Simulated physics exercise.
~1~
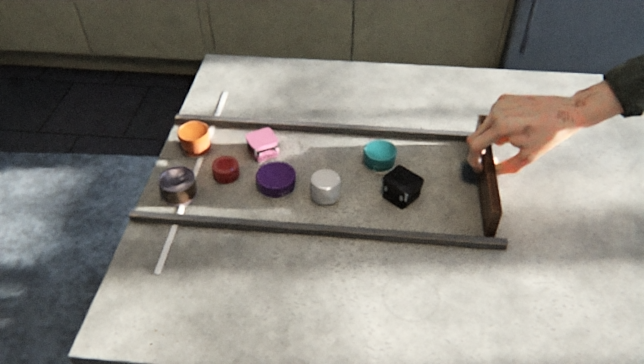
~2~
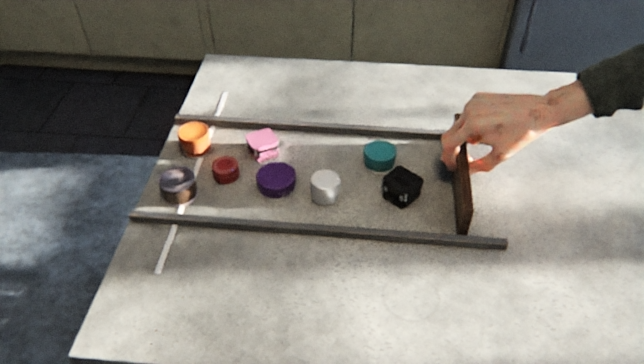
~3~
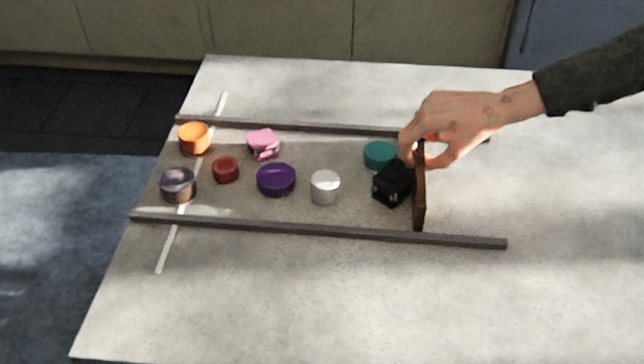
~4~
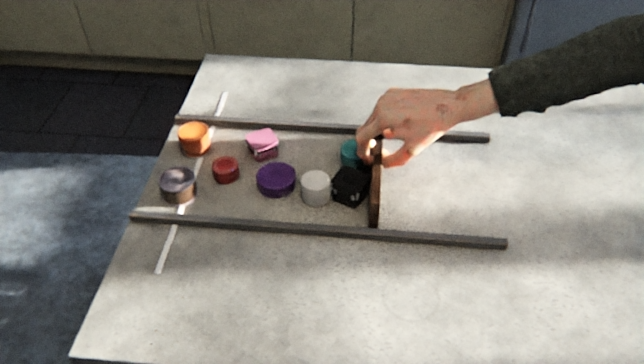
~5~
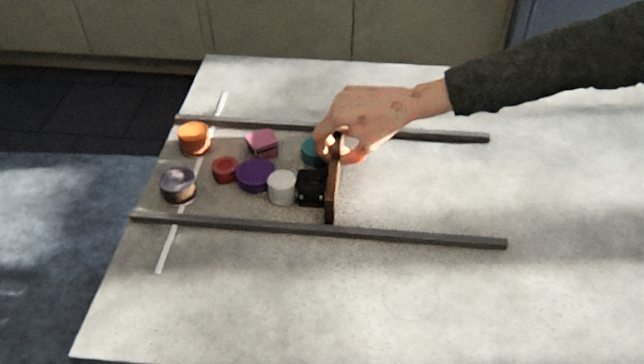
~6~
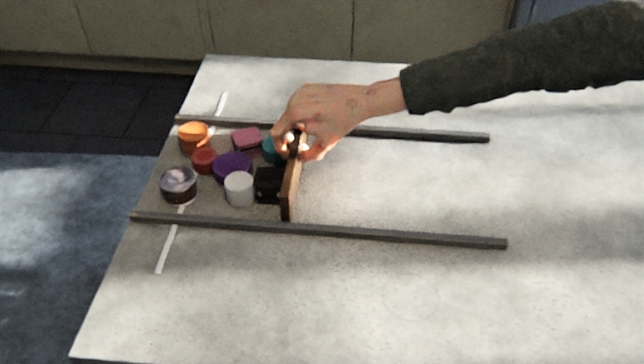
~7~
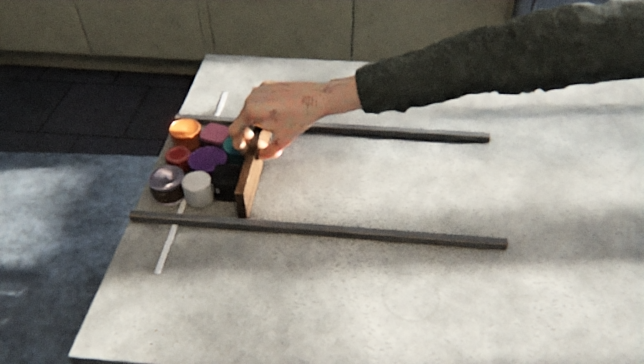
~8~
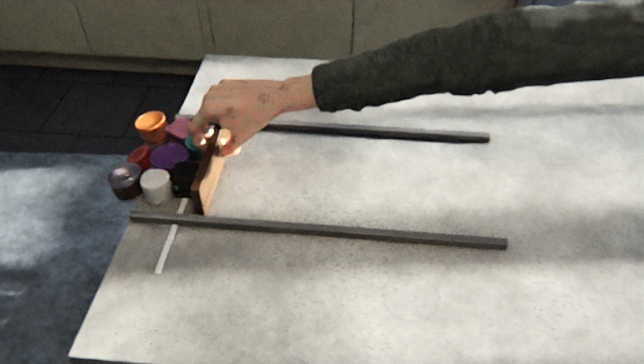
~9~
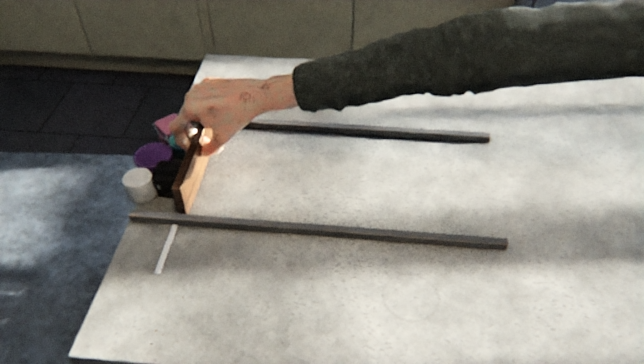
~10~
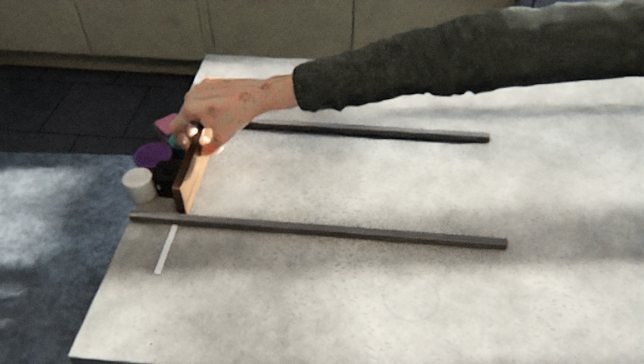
A hand in a dark sleeve grips an upright wooden board at the right of a wide channel between two dark rails on a pale tabletop, seen from above by a still camera. Orange, pink, red, brownish, purple, white, teal and black pieces lie scattered toward a strip of pale tape near the left edge. The hand slides the board left, gathering the black case and teal piece, then the white and purple ones, until all bunch together. The cluster crosses the edge, and the orange pot, red lid and brown tin drop off. The board halts by the tape, the remaining pieces crowded against it.
